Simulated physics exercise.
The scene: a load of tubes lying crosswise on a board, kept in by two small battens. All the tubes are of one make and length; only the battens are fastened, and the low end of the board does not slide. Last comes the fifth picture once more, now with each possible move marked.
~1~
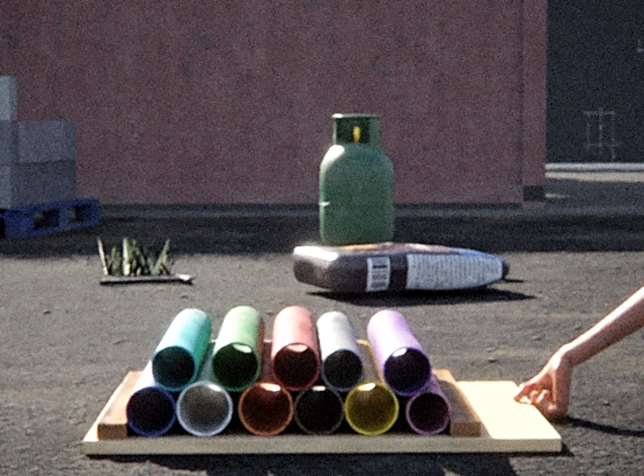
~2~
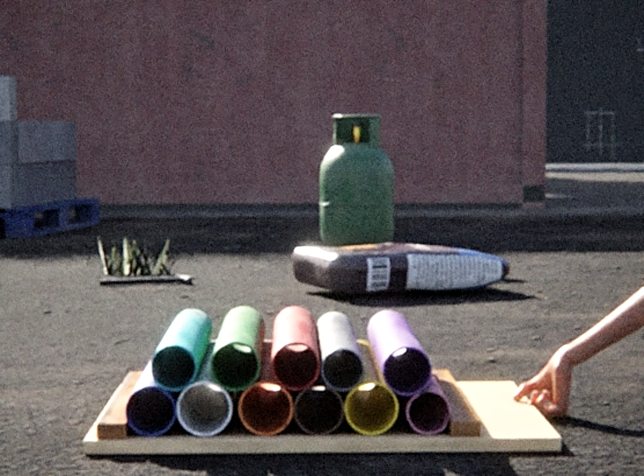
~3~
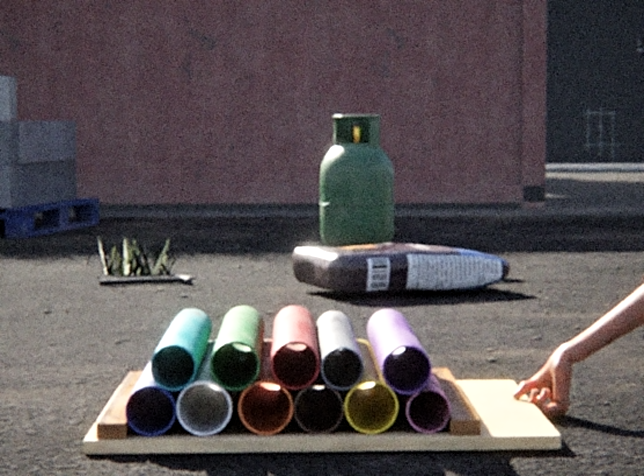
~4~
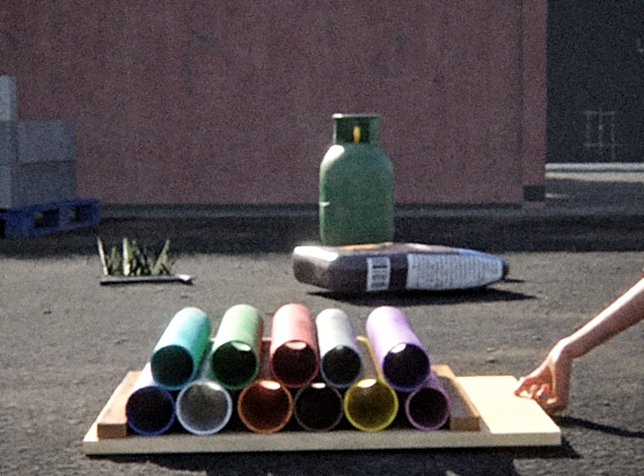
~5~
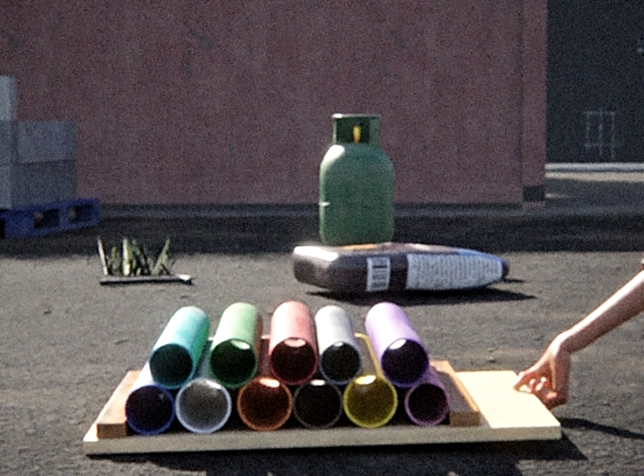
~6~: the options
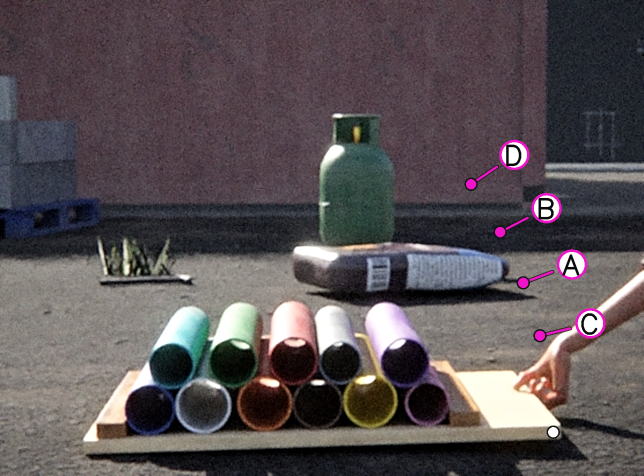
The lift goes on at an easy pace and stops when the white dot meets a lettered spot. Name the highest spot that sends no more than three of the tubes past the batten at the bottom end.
The last mark within the limit is B.
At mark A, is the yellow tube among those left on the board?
Yes.
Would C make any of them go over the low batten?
No.
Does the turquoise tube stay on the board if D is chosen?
The turquoise tube: No.
On the marked copy, A at (523, 283); B at (500, 232); C at (540, 335); D at (471, 184); the white dot at (554, 432).
With B. Early on, board at 16°.
Further on, board at 27°.
At the end, board at 27°, none over the low batten.
As for the rest, A none over the low batten; C none over the low batten; D four over the low batten (red, green, grey, turquoise).
